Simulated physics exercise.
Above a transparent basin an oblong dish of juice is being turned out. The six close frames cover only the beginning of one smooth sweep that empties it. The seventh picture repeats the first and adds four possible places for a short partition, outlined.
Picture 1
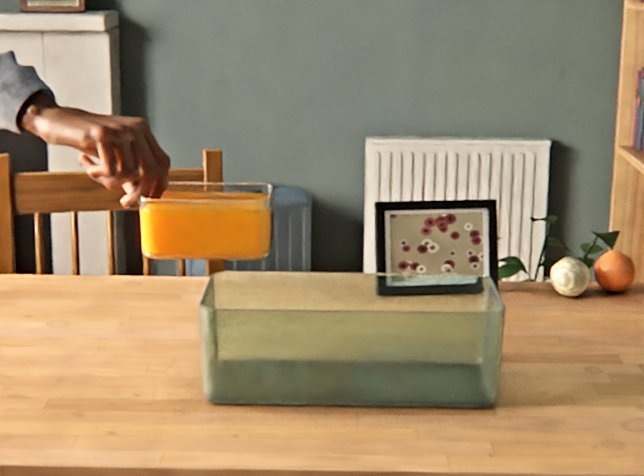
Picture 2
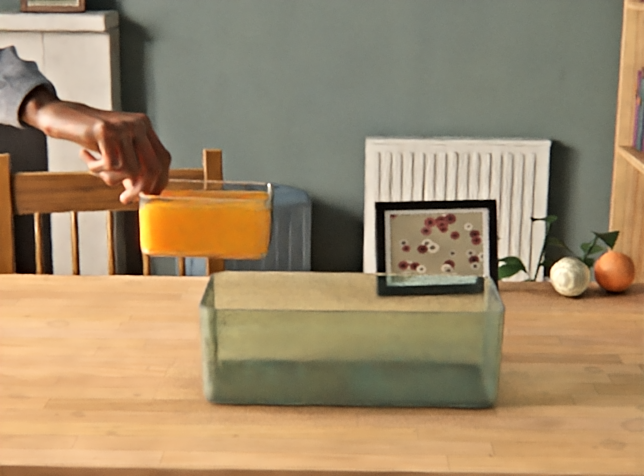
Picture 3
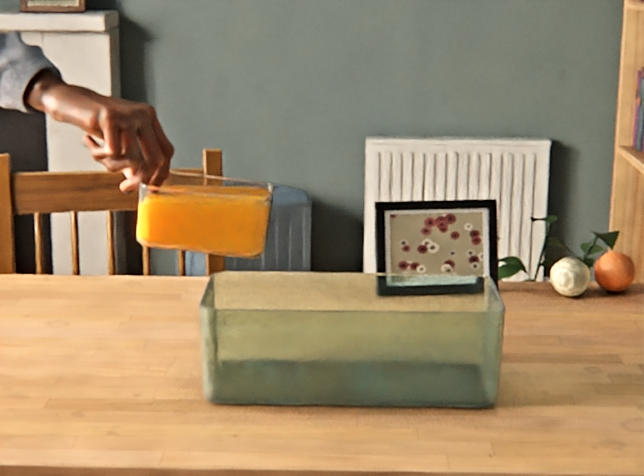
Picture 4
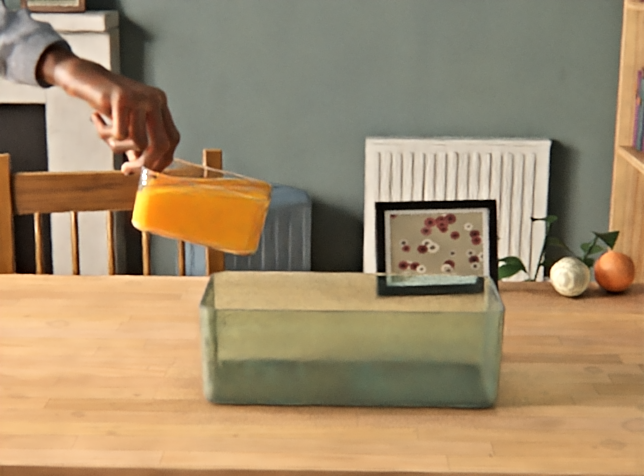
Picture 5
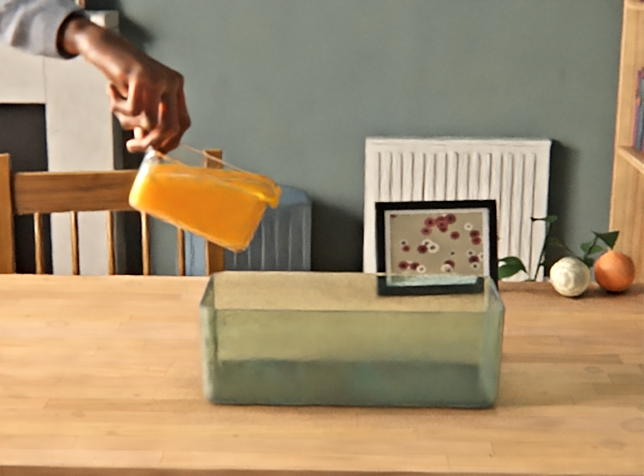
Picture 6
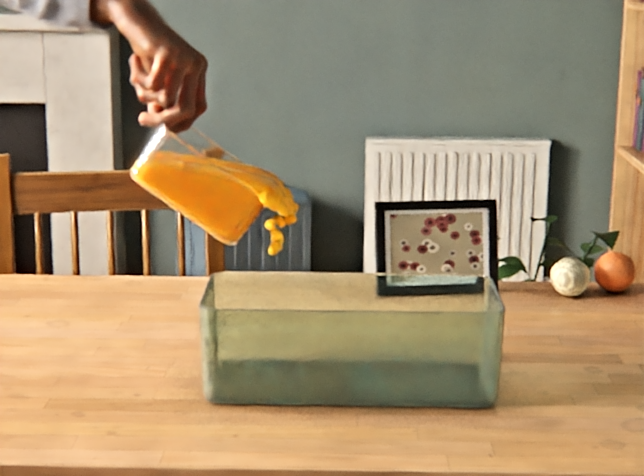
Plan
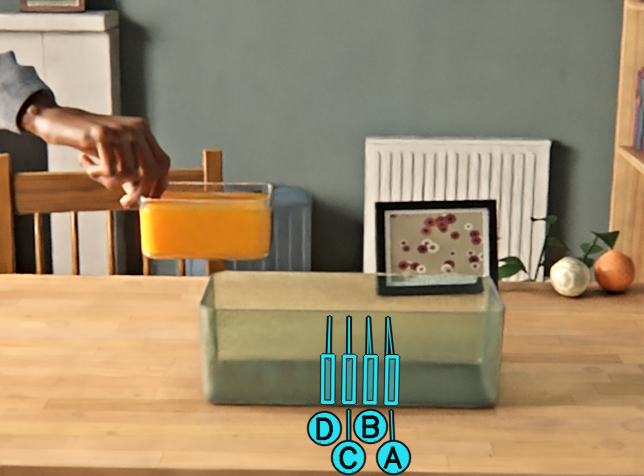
A hand holds a clear oblong dish of orange juice level above a large transparent basin on a wooden table. The hand rises and moves right, tilting the dish steadily down toward the right. Juice gathers at the lower lip, then slips over it in a short, wavy orange stream above the basin.
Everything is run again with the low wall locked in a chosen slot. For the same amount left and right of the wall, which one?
Go for B.
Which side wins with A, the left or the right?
The left side.
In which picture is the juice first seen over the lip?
In picture 4.
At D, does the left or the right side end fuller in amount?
The right side.
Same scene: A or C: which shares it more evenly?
Slot C.
In cyan, A at (391, 410); B at (369, 410); C at (348, 410); D at (327, 409).
With A, about 85 % ends left of the wall and 13 % right of it.
With B, about 47 % ends left of the wall and 51 % right of it.
With C, about 25 % ends left of the wall and 72 % right of it.
With D, about 8 % ends left of the wall and 90 % right of it.
